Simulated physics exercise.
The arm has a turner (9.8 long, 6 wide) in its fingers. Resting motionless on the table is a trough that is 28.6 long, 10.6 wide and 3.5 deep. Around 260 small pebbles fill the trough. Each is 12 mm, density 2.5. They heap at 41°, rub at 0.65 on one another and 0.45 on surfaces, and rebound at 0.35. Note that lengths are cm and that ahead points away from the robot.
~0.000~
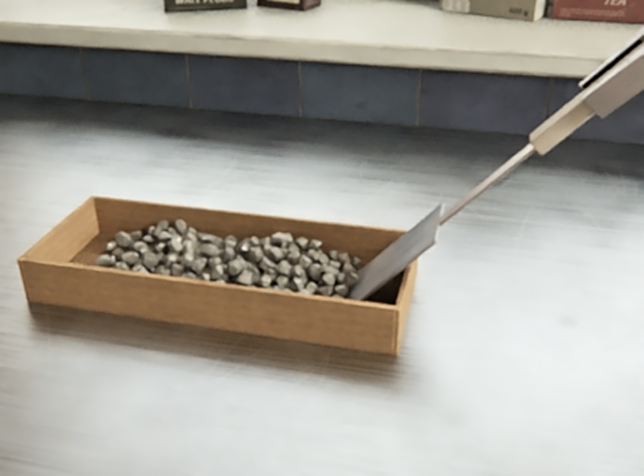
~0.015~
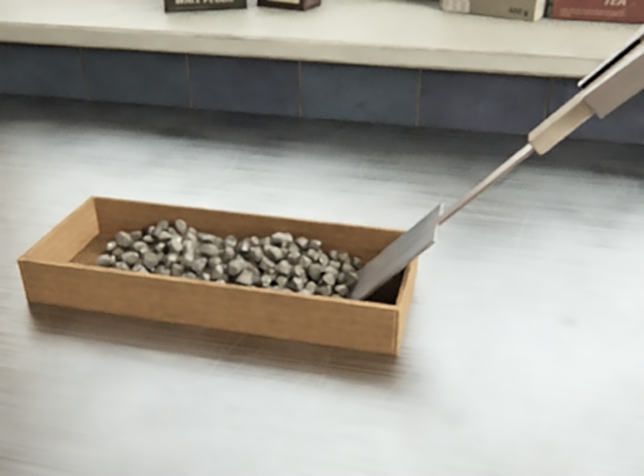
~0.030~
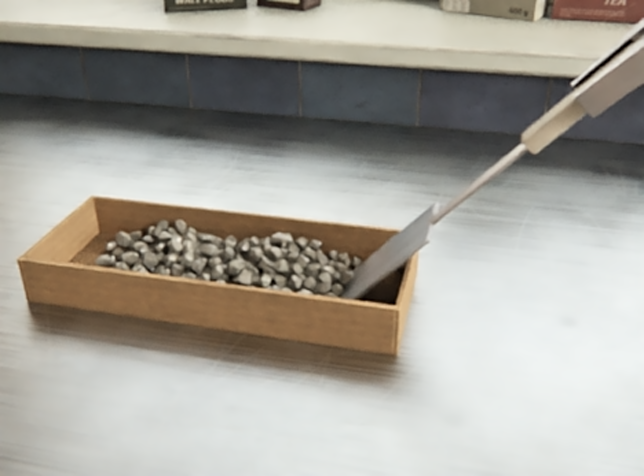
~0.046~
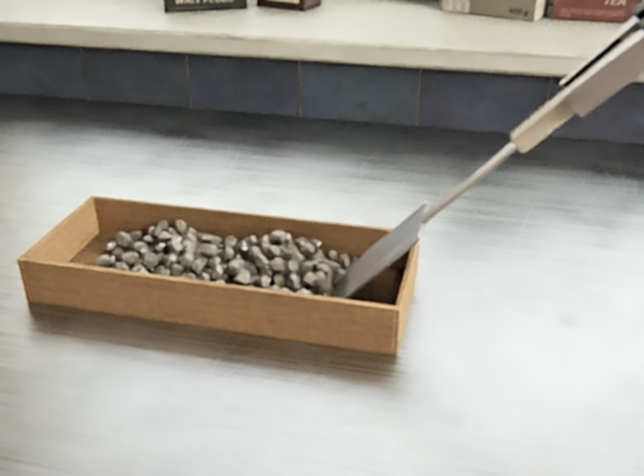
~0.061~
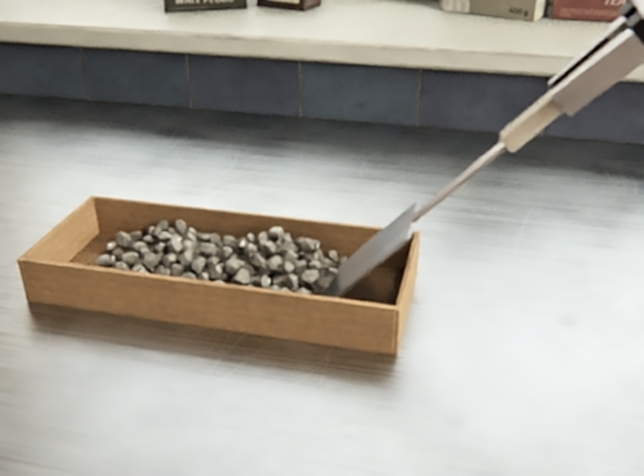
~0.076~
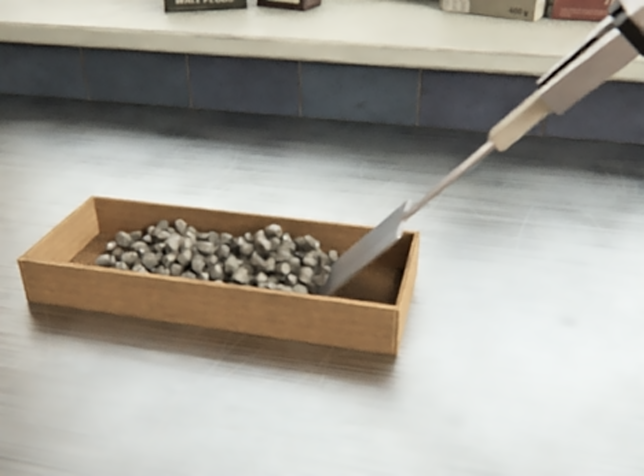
On a grey tabletop, a robot arm holding a turner at a slant inside a wooden trough of small grey pebbles slides the blade a short way left, pushing the nearest pebbles closer together while the trough stays still.
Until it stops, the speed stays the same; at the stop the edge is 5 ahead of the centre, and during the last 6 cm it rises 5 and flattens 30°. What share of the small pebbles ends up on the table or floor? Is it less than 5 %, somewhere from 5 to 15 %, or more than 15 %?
It is less than 5 %.
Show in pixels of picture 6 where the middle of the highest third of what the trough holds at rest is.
About (137, 242).
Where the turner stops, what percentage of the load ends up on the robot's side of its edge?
I'd put it at around 35 in a hundred.
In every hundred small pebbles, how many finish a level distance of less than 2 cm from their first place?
I'd say some 15 in a hundred.
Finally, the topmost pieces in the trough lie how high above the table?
Close to 5.0 centimetres high.
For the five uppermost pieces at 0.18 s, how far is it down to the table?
Roughly 4 cm above the table.
By 0.18 s, sloping 48°, highest piece 4 above the table; 259 in the trough.
By 0.28 s, sloping 34°, highest piece 6 above the table; 259 in the trough.
By 0.53 s, sloping 18°, highest piece 5 above the table; 258 in the trough, 1 on the blade or in flight.
By 1.58 s, sloping 18°, highest piece 5 above the table; 258 in the trough, 1 on the blade or in flight.
Final count, 258 in the trough, 1 on the blade or in flight. That is 0 % on the table or floor.
